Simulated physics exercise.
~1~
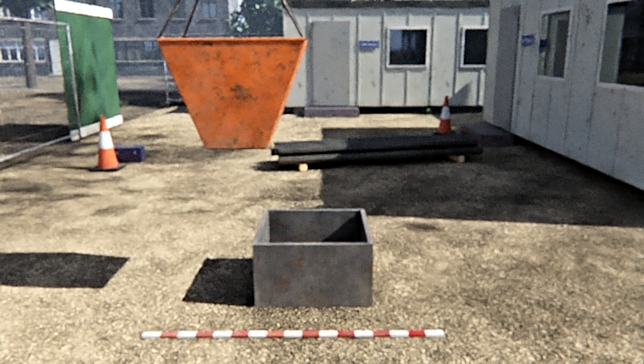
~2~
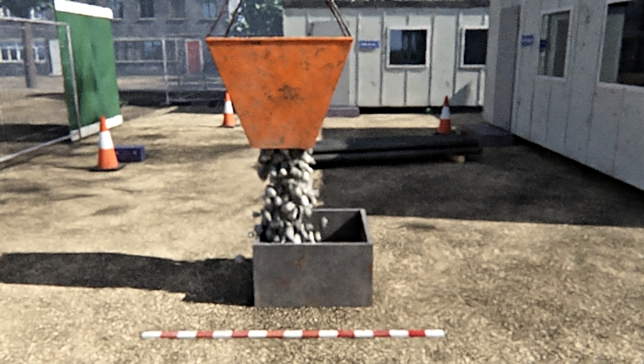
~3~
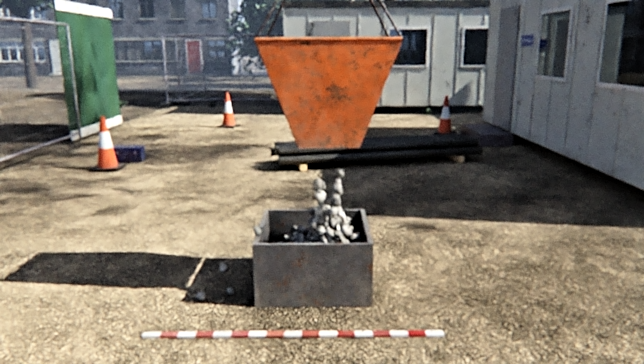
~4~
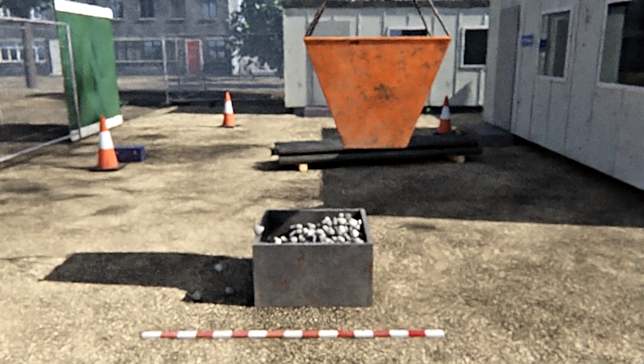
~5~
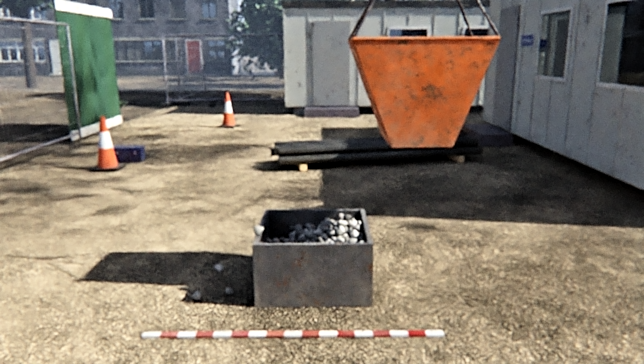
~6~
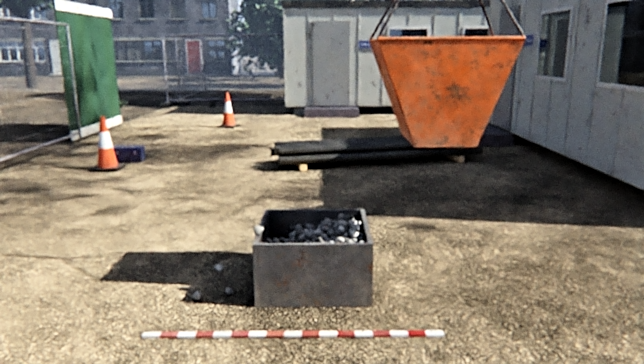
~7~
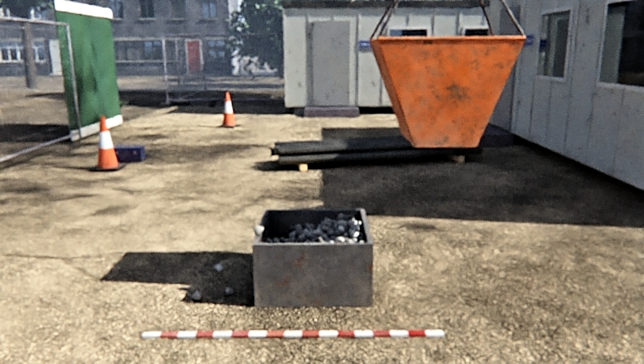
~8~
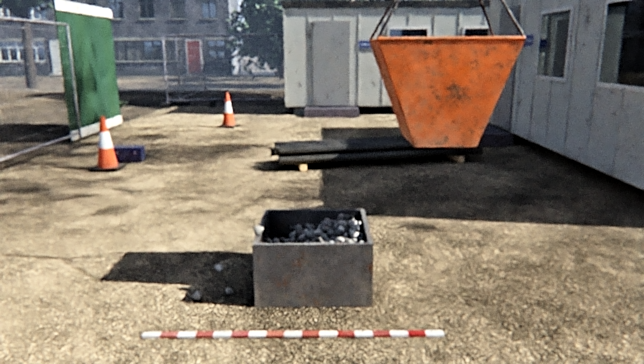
The clip shows an orange skip hanging over a yard and moving right as rounded grey stones pour from its bottom into an open dark bin. The skip continues right and stops, while the stones lie heaped inside the bin, highest toward its right side.
